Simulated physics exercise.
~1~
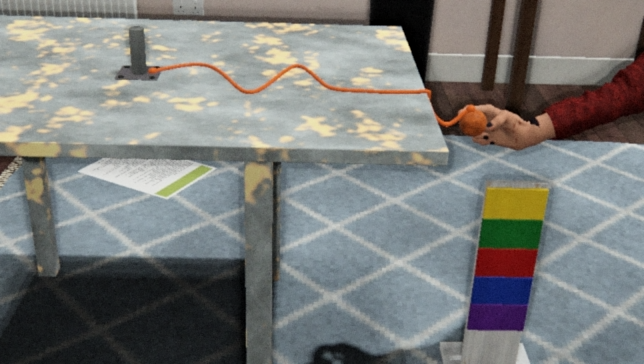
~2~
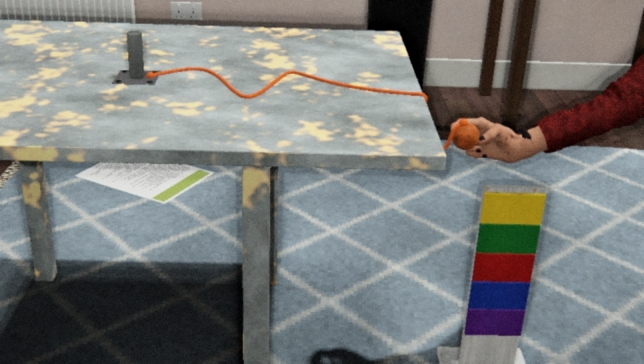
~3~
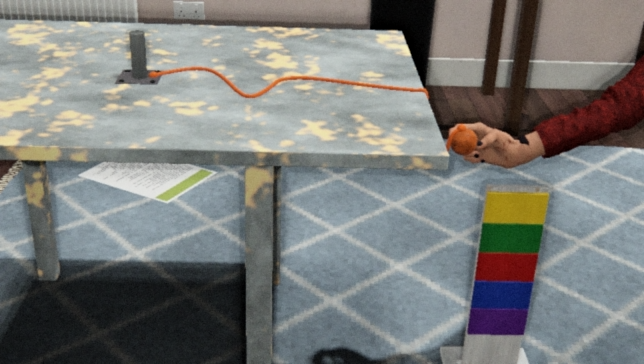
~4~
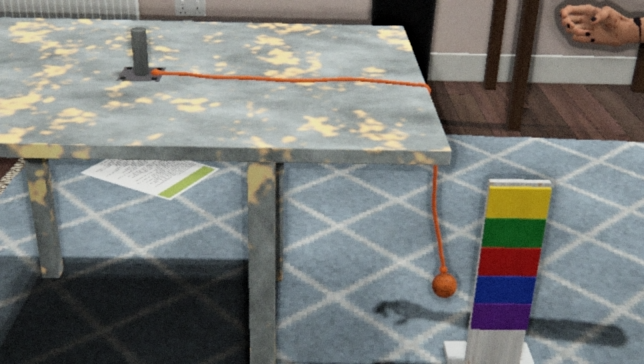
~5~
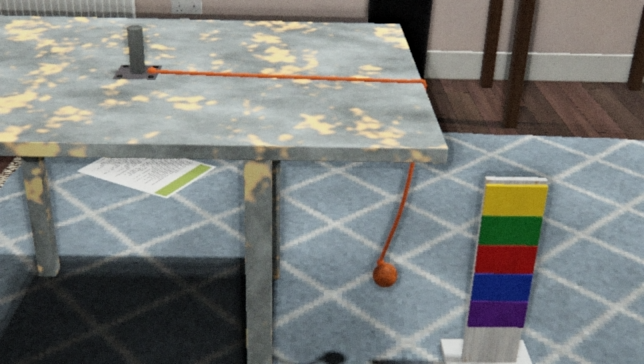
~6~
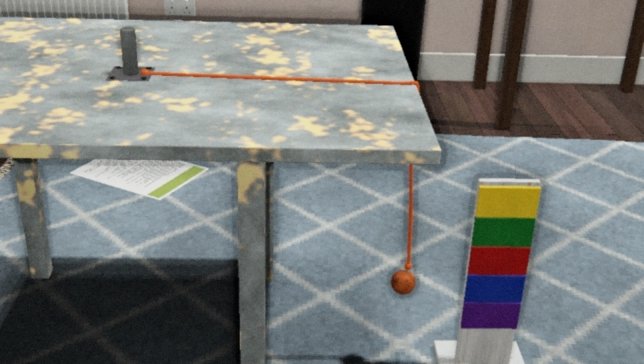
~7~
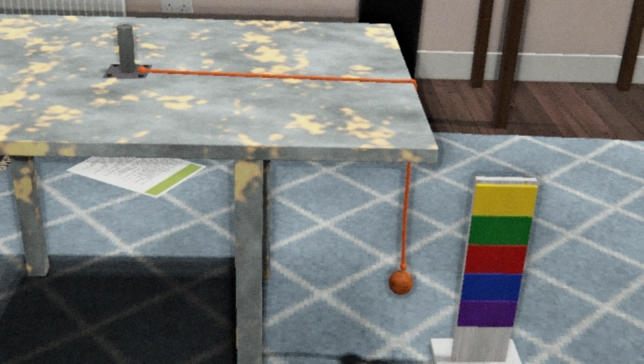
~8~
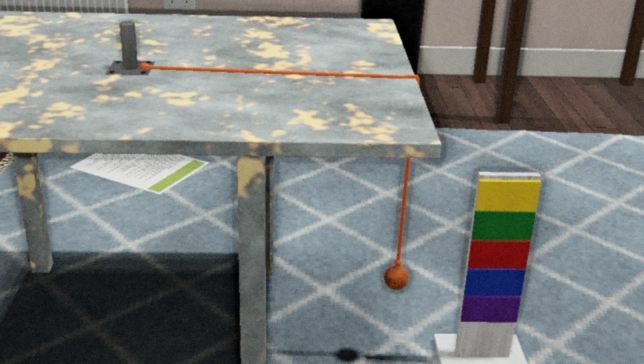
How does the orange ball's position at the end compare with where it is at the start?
At the start the ball is held in the hand just beyond the table's right edge, above the striped board. At the end it hangs lower and farther left, below the tabletop and level with the blue band.
